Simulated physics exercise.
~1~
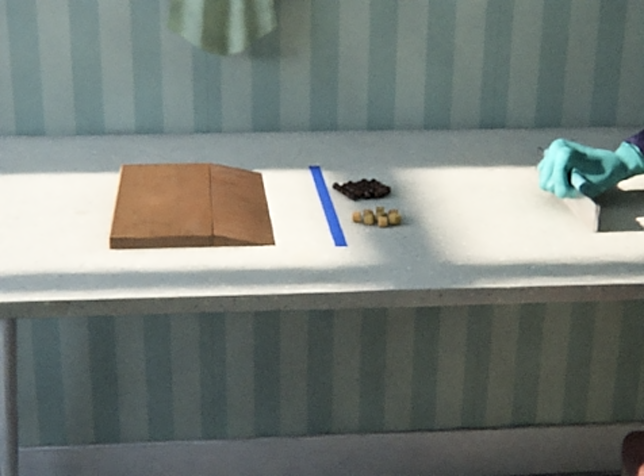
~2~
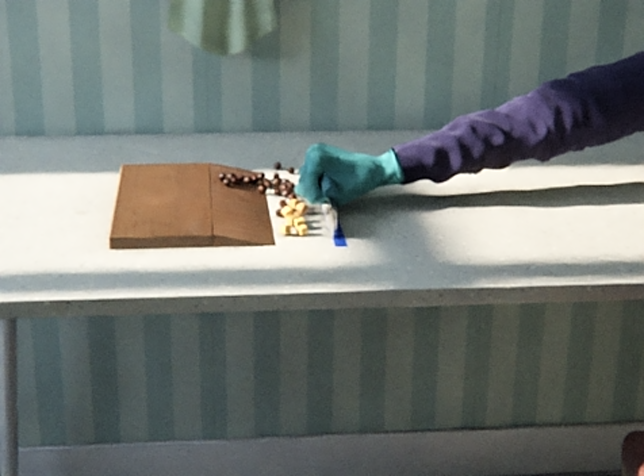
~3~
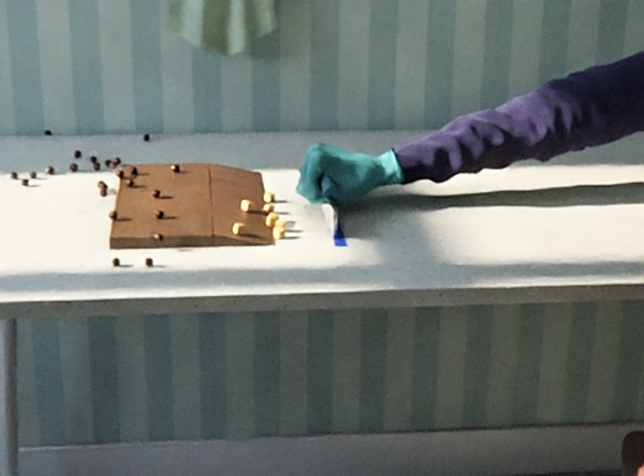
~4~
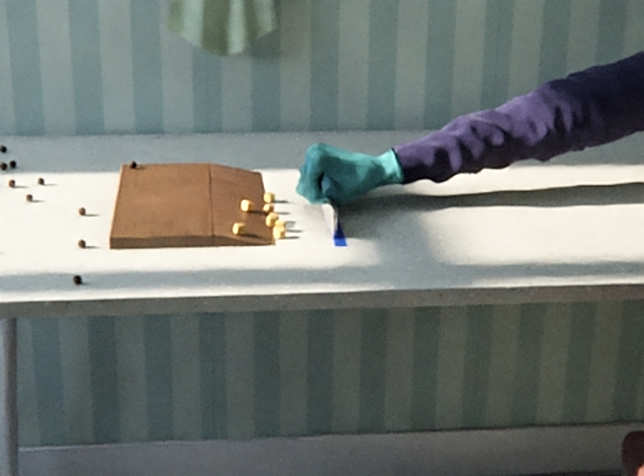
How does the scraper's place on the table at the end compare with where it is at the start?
At the start the scraper is over at the right side of the table, well away from the blue tape. By the end it is farther left, standing at the tape in the gloved hand.
